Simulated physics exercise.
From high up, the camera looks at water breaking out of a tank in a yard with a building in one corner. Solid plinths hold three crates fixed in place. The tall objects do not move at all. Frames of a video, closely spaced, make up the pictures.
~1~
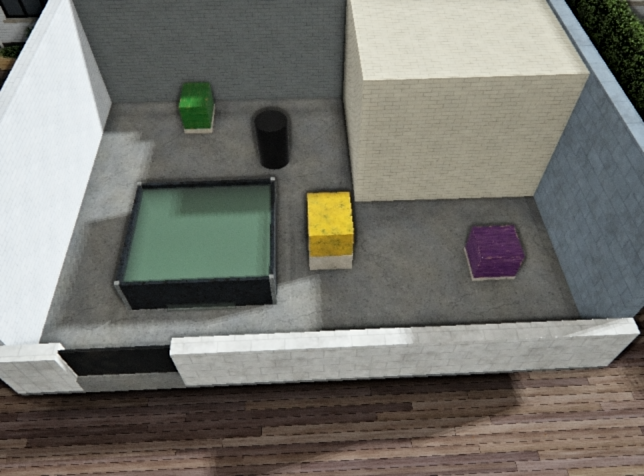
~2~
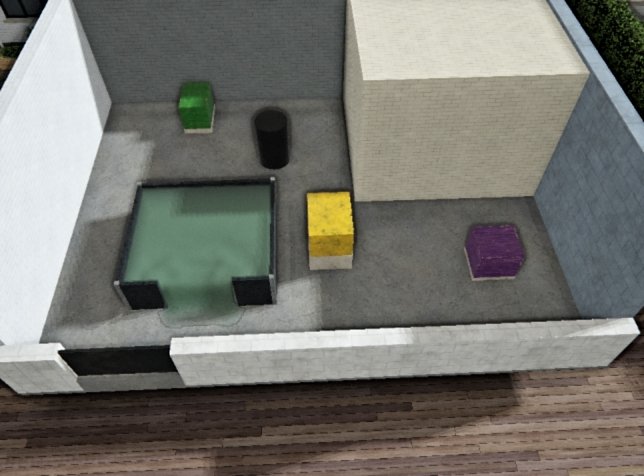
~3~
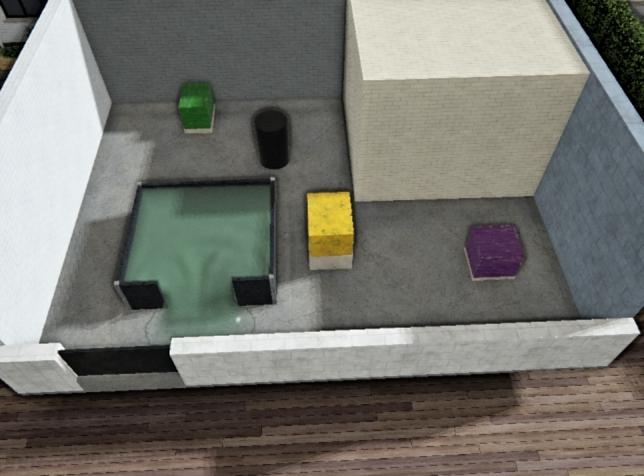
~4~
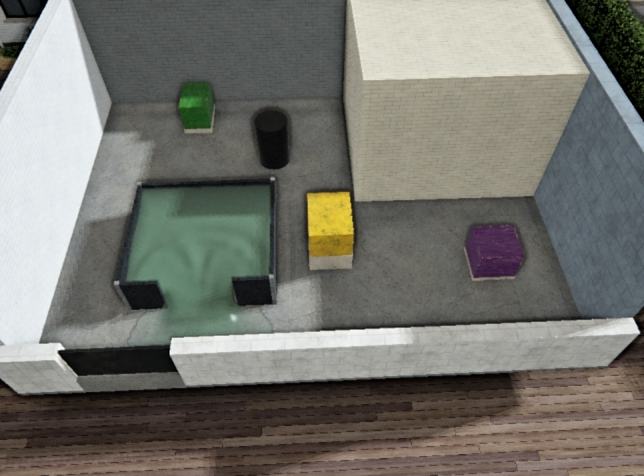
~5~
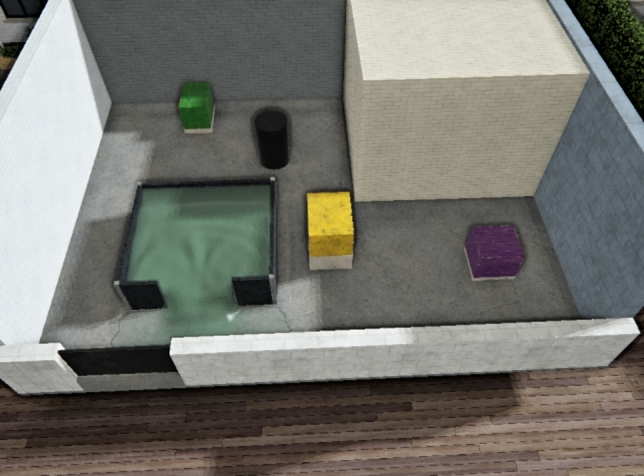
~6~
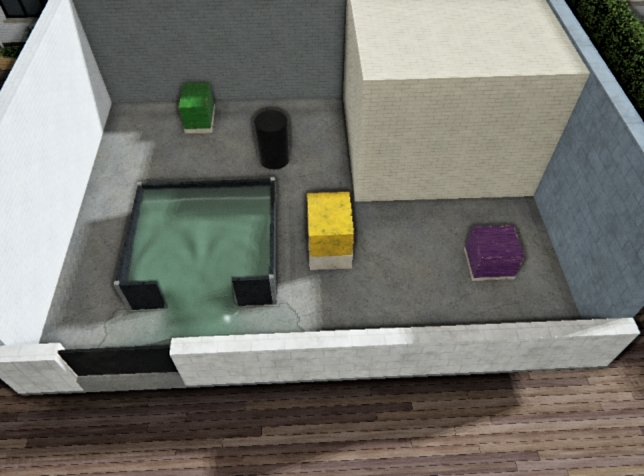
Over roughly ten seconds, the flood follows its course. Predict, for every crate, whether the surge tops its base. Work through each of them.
My prediction: The yellow crate does not get topped; the green crate gets topped; the purple crate gets topped.
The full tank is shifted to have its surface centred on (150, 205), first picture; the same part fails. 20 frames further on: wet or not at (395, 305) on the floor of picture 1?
By then that patch is drenched.
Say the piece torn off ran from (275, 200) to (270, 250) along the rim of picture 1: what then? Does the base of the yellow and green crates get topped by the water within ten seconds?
As it turns out, the yellow crate gets overtopped, and the green crate gets overtopped.
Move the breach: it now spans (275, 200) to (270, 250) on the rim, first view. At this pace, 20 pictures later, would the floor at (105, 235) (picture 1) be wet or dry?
Untouched.
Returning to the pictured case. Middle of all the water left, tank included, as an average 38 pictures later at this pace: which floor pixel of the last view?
The balance point is around (267, 247).
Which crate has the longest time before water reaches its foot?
Result - the green one.
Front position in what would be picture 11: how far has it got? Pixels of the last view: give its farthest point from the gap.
Roughly at (426, 351).
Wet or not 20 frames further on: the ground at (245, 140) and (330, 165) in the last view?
First spot spared, second spot spared.
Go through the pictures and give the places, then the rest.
The water tank at (202, 231) is whole and still, in the first frame.
Water pours out at (200, 295) and has run to (164, 319), in the second frame.
The front is at a hidden place, out from the gap at (201, 297), in the third frame.
The front is at a hidden place, out from the gap at (201, 297), in the fourth frame.
The front is at a hidden place, out from the gap at (201, 297), in the fifth frame.
The front is at a hidden place, out from the gap at (201, 296), in the sixth frame.
A moment on, water covers 15 % of the floor; the yellow crate not reached, the green crate not reached, the purple crate not reached.
Next, water covers 35 % of the floor; the yellow crate water round its plinth, the green crate not reached, the purple crate water round its plinth.
Then, water covers 60 % of the floor; the yellow crate water round its plinth, the green crate not reached, the purple crate water round its plinth.
Later, water covers 80 % of the floor; the yellow crate water round its plinth, the green crate water round its plinth, the purple crate water round its plinth.
In the end, water covers 95 % of the floor; the yellow crate stayed above the water, the green crate was topped, the purple crate was topped.
